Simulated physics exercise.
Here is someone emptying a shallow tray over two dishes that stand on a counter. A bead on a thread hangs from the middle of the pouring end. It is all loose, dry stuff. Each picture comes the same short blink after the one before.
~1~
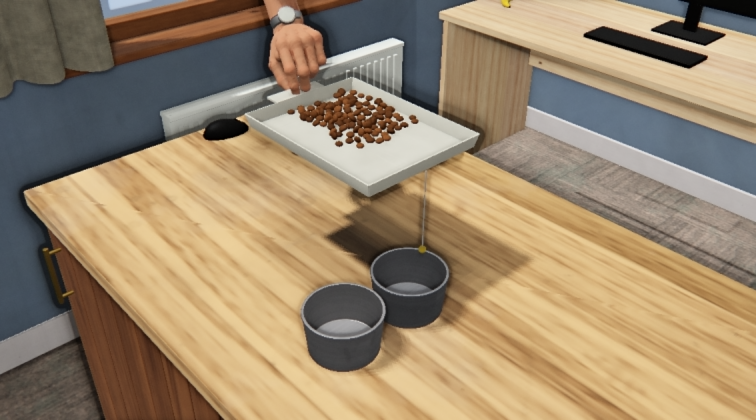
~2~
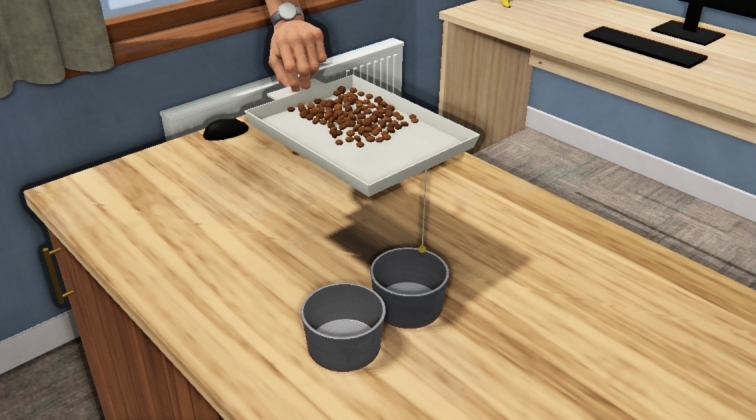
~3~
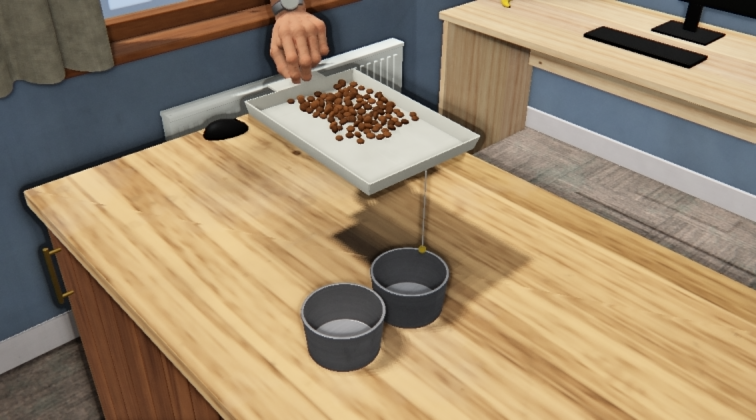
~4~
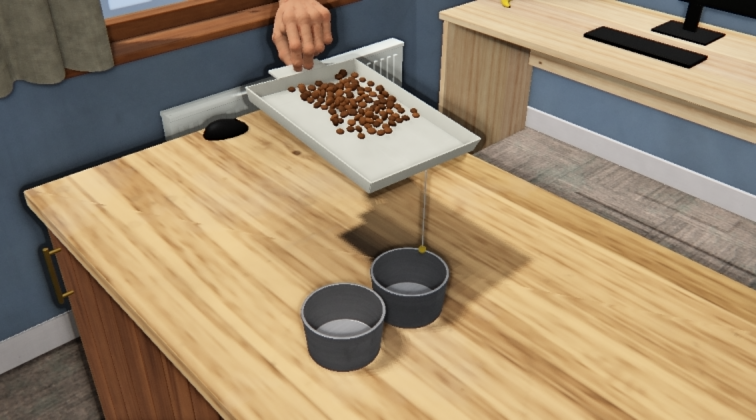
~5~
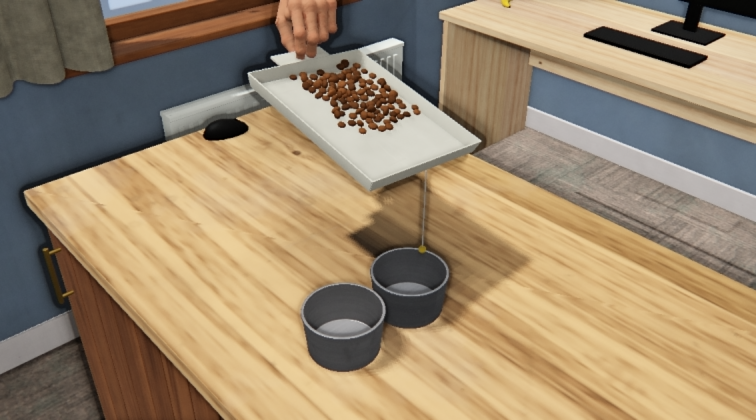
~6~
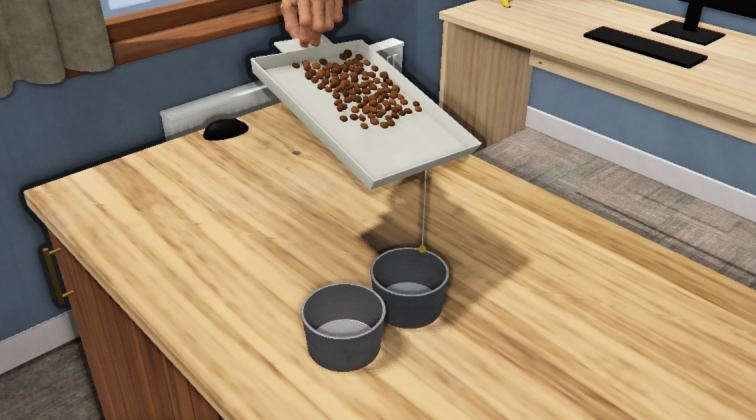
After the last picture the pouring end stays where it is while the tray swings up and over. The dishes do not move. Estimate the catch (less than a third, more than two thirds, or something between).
Together they catch under a third.
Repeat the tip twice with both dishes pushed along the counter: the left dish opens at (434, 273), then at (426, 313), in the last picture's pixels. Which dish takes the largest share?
One: The right-hand dish. Two: The dish on the right.
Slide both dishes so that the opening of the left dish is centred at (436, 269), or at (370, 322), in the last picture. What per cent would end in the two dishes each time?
Near 70 % and 0 %.
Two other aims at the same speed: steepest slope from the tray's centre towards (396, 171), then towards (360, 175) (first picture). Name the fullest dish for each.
The first try: The right one. The second: Left.
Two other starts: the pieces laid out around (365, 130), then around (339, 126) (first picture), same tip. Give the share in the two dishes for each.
The first gives 0 %, the second 0 %.
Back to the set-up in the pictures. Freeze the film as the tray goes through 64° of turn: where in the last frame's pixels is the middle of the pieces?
Close to (459, 151).
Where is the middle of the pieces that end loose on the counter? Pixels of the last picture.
Roughly at (493, 287).
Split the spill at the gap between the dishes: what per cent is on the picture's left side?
About 0 per cent.
Soon after the last picture, tray tipped steeply; most on the tray; about a quarter in the air.
A little later, tray tipped past a quarter turn; about a quarter on the tray; a stray few in the right dish; about two thirds outside both; a small part in the air.
Later still, tray tipped past a quarter turn; a stray few in the right dish; nearly all outside both.
At rest, tray tipped past a quarter turn; none in the left dish; a stray few in the right dish; nearly all outside both.
